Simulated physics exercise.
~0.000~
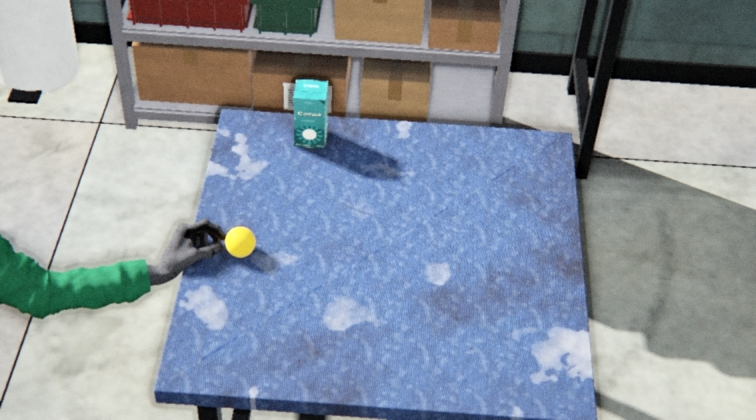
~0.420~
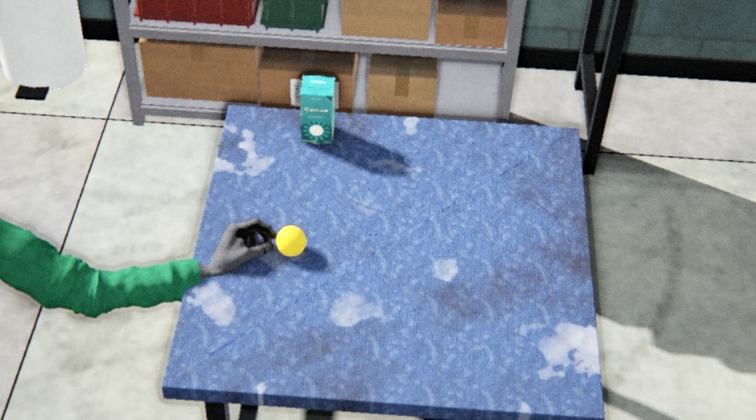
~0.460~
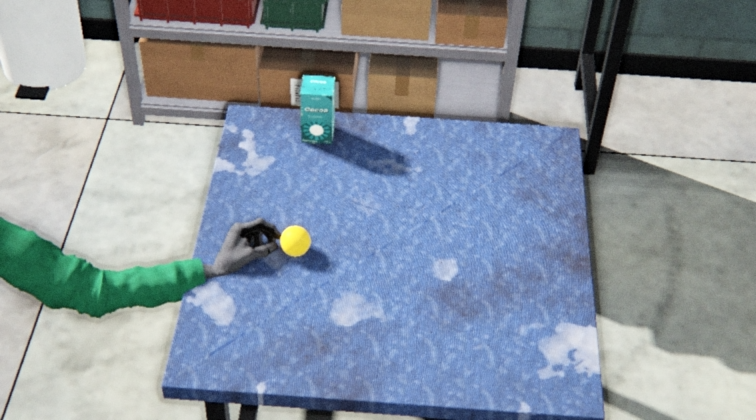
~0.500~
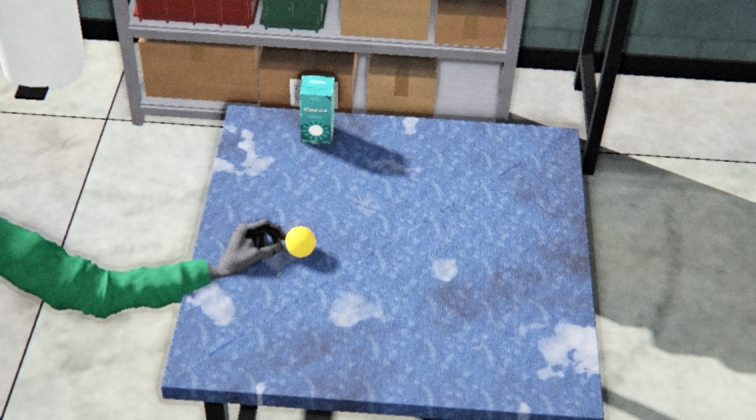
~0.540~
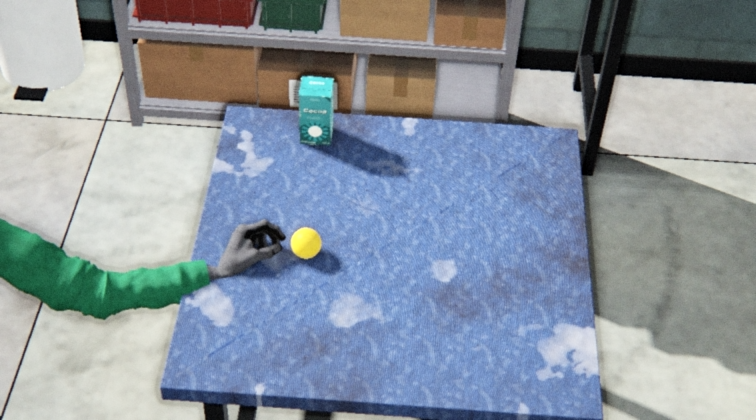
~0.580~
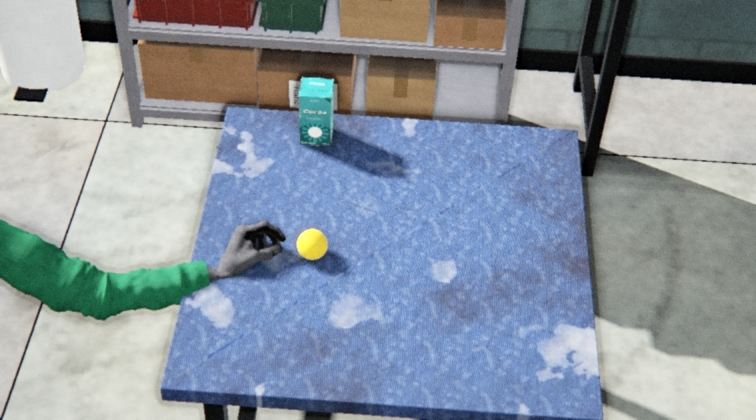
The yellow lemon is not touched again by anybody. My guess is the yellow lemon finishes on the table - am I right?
Comes to rest up top.
By 0.68 s, yellow lemon moved about its own width near (326, 245).
By 0.88 s, yellow lemon moved about its own width near (345, 247).
When it is over (1.5 s), moved from the start, yellow lemon. End places, in pixels of the last picture, yellow lemon near (355, 247).
